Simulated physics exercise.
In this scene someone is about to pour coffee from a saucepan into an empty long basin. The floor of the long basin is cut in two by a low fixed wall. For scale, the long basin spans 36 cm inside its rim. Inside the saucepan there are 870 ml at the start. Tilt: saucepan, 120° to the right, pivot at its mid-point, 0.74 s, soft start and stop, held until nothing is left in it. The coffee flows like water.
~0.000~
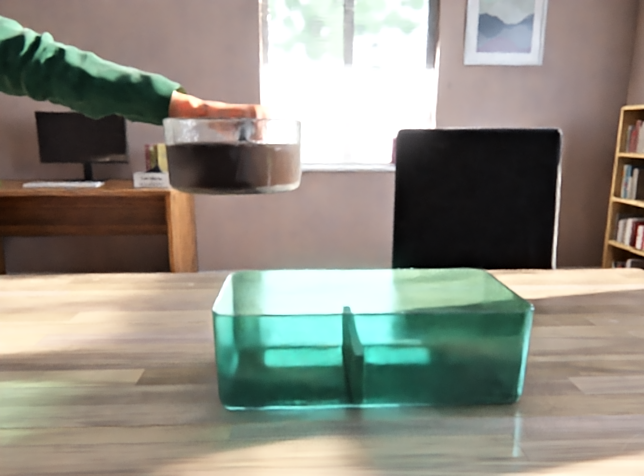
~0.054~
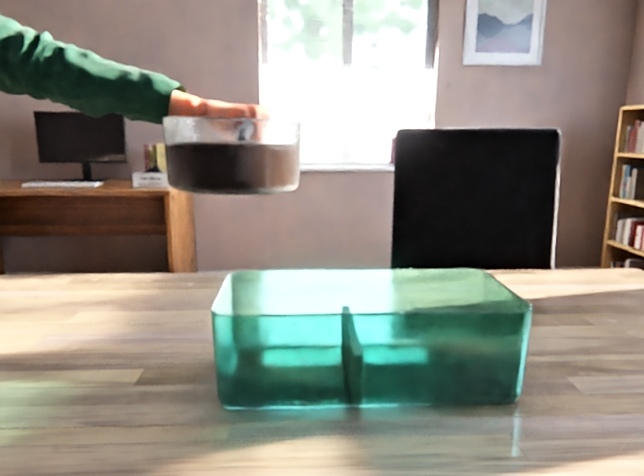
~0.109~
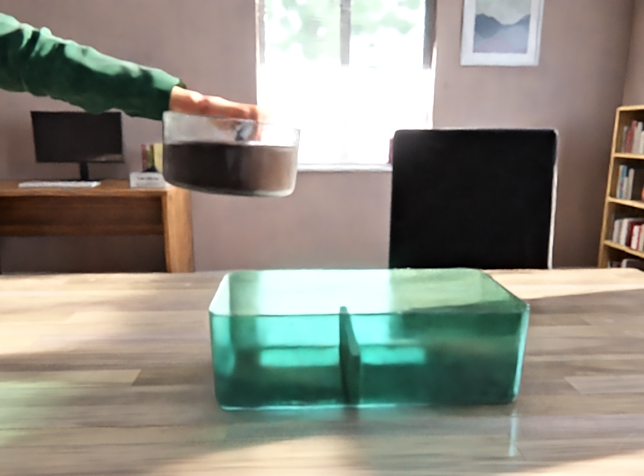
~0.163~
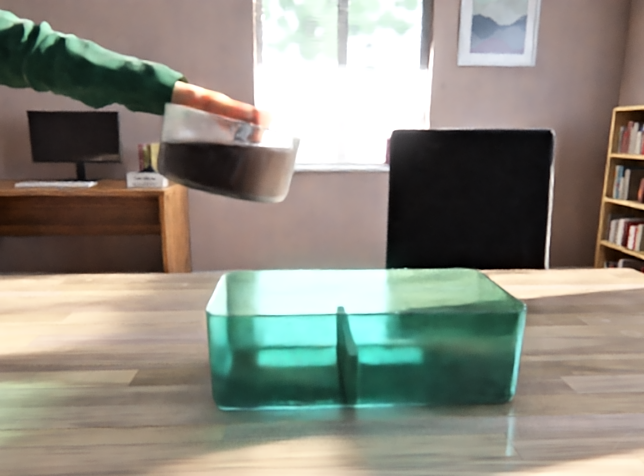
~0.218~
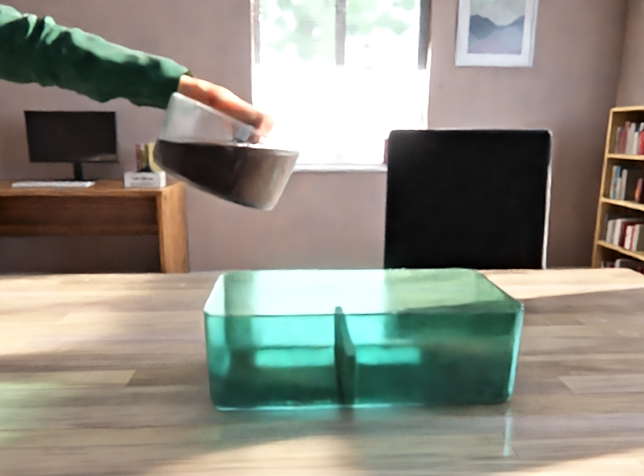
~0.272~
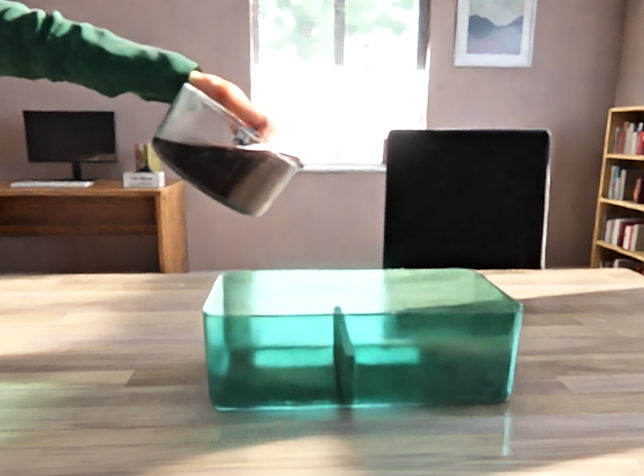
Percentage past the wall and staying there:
30 percent.
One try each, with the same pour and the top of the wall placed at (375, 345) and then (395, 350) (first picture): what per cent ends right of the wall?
The first try gives 15 percent and the second 20 percent.
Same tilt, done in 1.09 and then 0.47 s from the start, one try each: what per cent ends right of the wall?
Respectively about 45 and 15 percent.
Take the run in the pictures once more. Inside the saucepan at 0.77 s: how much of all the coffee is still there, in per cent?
Near 2 in a hundred.
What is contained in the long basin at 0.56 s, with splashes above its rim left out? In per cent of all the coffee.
Close to 34 in a hundred.
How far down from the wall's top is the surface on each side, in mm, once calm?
Close to 36 mm left and close to 52 mm right.
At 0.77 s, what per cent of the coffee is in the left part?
The left part holds some 60 per cent.
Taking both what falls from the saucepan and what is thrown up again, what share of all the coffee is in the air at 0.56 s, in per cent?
Near 46 per cent of it all.
After 0.56 s the tilt is 104° and 19 per cent is still to pour, 14 is left of the wall and 20 right of it.
After 0.77 s the tilt is 120° and 2 per cent is still to pour, 61 is left of the wall and 28 right of it.
After 1.00 s the tilt is 120° and 0 per cent is still to pour, 66 is left of the wall and 29 right of it.
After 1.24 s the tilt is 120° and 0 per cent is still to pour, 67 is left of the wall and 29 right of it.
In the end 67 per cent lies left of the wall, 30 right of it and 4 outside.
